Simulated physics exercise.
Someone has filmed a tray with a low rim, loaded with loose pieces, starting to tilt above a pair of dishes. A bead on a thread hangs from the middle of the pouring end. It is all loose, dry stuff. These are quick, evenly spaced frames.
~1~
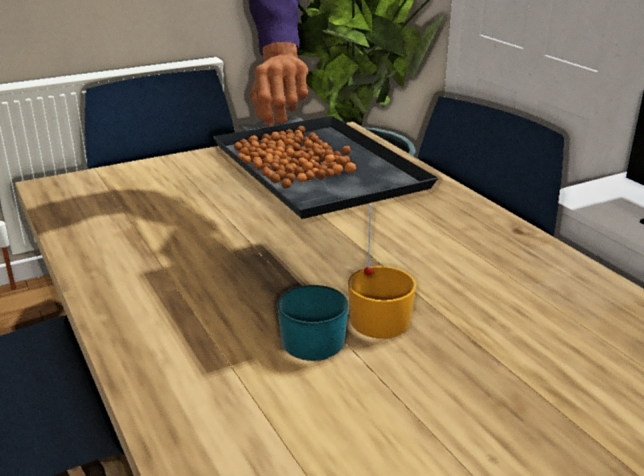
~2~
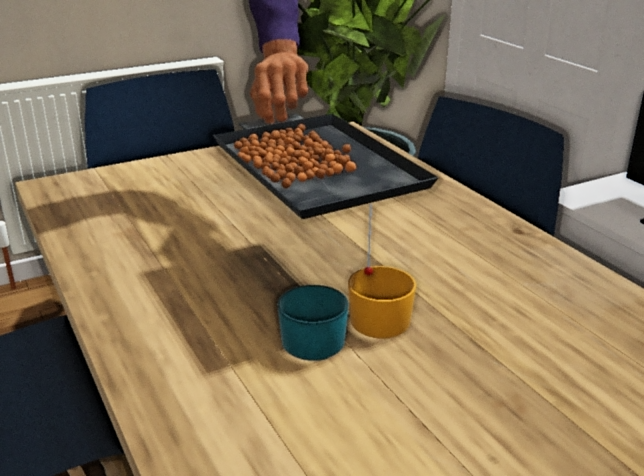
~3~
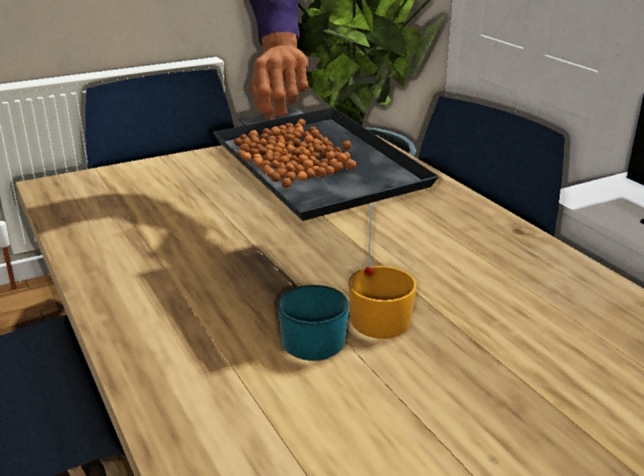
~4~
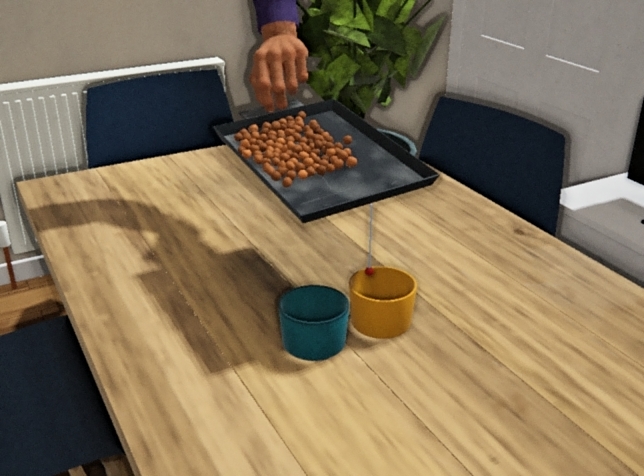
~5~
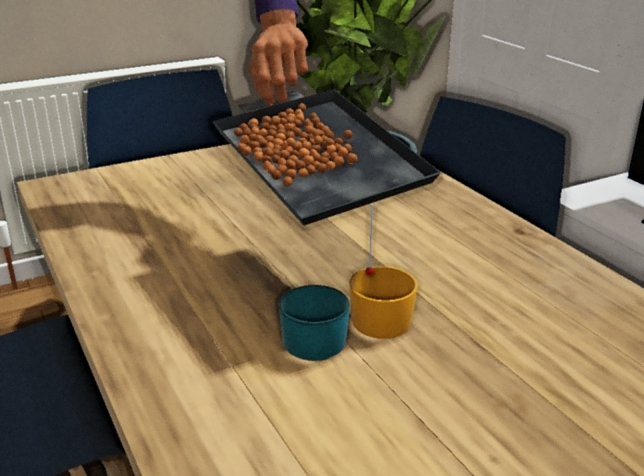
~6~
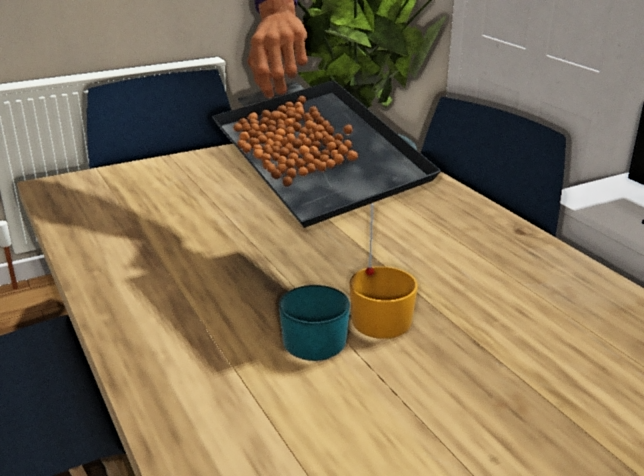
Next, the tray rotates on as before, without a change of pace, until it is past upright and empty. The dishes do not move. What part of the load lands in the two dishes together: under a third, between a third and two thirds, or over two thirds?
They take more than two thirds between them.
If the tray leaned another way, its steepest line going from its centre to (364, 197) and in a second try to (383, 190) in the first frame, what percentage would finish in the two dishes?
First some 20, then 20 per cent.
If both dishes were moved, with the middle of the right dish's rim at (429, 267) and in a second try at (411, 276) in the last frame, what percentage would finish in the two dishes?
The first gives 0 %, the second 20 %.
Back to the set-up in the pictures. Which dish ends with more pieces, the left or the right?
The winner is the dish on the left.
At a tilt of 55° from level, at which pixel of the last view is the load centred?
Around (303, 194).
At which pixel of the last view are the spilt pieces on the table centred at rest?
At about (259, 369).
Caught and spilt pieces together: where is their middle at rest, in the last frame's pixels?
Close to (311, 329).
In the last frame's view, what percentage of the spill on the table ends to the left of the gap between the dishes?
About 80 per cent.
Soon, tray tipped steeply; most on the tray; a small part in the left dish; a stray few outside both; a stray few in the air.
A while on, tray tipped right over; a stray few on the tray; most in the left dish; about a quarter outside both; a stray few in the air.
Towards the end, tray tipped past a quarter turn; most in the left dish; about a quarter outside both.
Finally, tray tipped past a quarter turn; most in the left dish; none in the right dish; about a quarter outside both.
